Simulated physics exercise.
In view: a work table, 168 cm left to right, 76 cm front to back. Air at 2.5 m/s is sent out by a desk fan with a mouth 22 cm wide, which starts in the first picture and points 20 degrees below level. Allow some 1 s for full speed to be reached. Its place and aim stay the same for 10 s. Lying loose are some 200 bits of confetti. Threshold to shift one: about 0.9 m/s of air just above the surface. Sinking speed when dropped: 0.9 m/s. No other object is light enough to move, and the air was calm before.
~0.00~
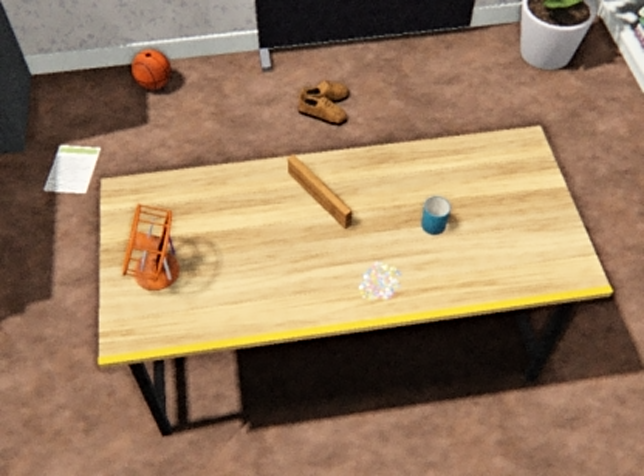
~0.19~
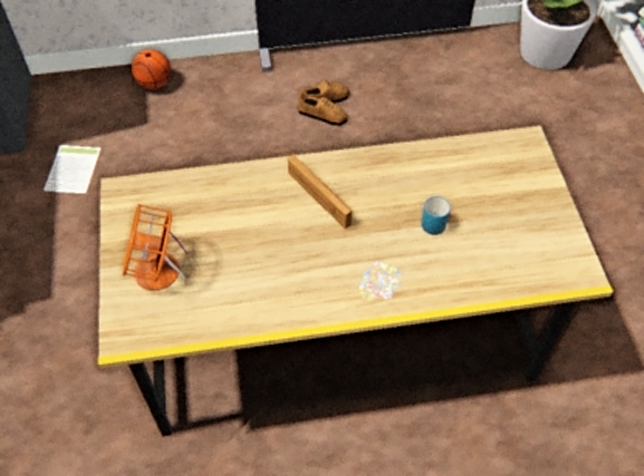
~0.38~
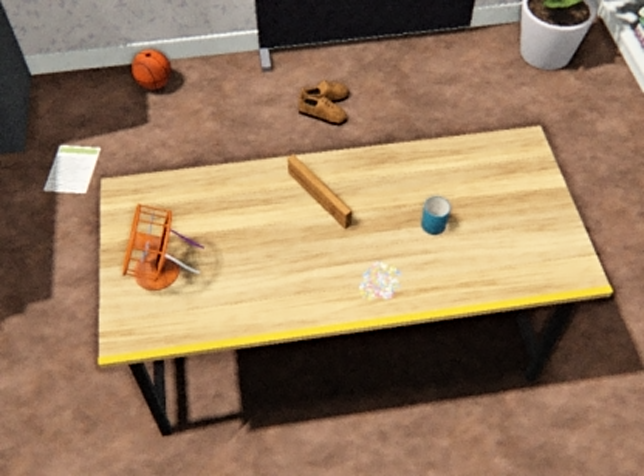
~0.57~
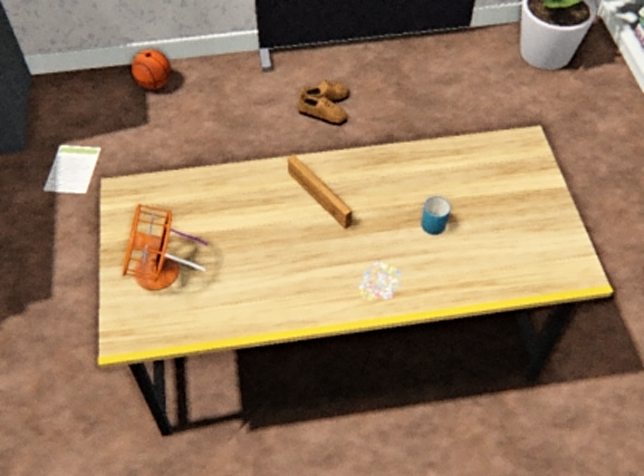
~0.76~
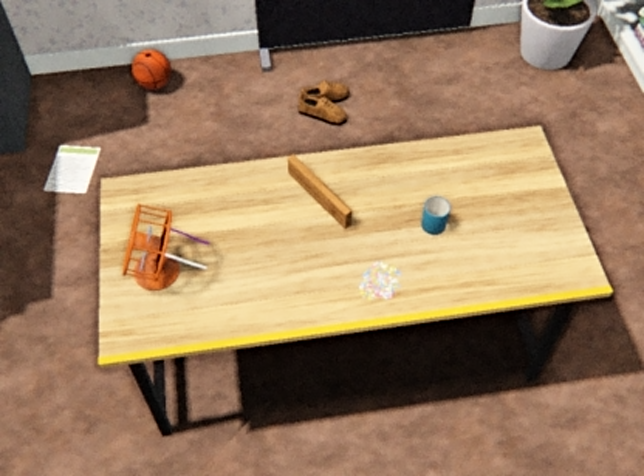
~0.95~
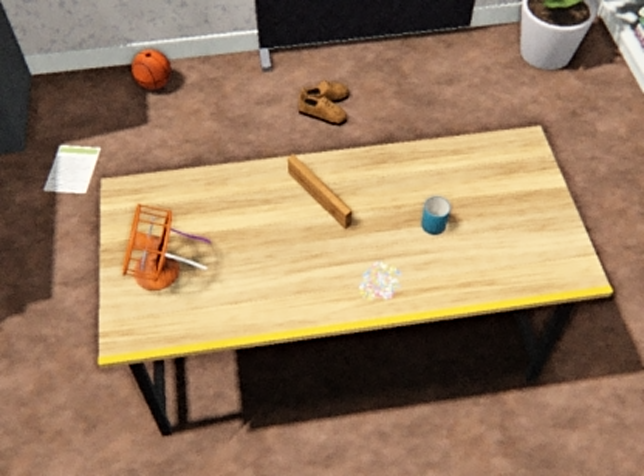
An orange desk fan stands at the left end of a pale wooden work table with a yellow front edge, seen from above in a room with a brown floor. A brown board, a blue mug and a scatter of pale confetti lie across the table, with shoes, a basketball, paper and a potted plant beyond. Thin streamers swing out rightward from the fan and waver, while the confetti and camera stay still.
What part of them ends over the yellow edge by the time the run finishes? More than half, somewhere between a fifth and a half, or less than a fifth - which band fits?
I'd bet the portion over that edge ends up exceeding one half.
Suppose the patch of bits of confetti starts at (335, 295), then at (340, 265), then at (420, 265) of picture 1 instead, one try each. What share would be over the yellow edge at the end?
Taking the three spots in order, you'd get around 100 percent, 25 percent and 15 percent.
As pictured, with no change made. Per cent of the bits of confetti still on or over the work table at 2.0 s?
I'd put it near 1 per cent.
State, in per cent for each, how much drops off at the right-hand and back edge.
30 % right-hand and 0 % back.
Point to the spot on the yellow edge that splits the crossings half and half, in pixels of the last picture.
Midpoint of crossings, approx. (492, 309).
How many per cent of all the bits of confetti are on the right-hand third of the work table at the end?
About 0 percent.
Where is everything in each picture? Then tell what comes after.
In the first picture, the middle of the bits of confetti is near (381, 283), none has stirred yet and the mouth of the desk fan is at (147, 243).
In the second picture, the middle of the bits of confetti is near (382, 283), none has stirred yet and the yellow edge is centred on (363, 327).
In the third picture, the middle of the bits of confetti is near (382, 283), none has stirred yet, the top of a mug is at (437, 206) and the top of a board is at (319, 183).
In the fourth picture, the middle of the bits of confetti is near (382, 283) and none has stirred yet.
In the fifth picture, the middle of the bits of confetti is near (382, 283) and none has stirred yet.
In the sixth picture, the middle of the bits of confetti is near (382, 283) and none has stirred yet.
After 2.0 s the count stands so, 73 % are over the yellow edge.
After 3.2 s the count stands so, 73 % are over the yellow edge.
After 5.5 s the count stands so, 73 % are over the yellow edge.
After 10.0 s, at the end, 73 % are over the yellow edge.
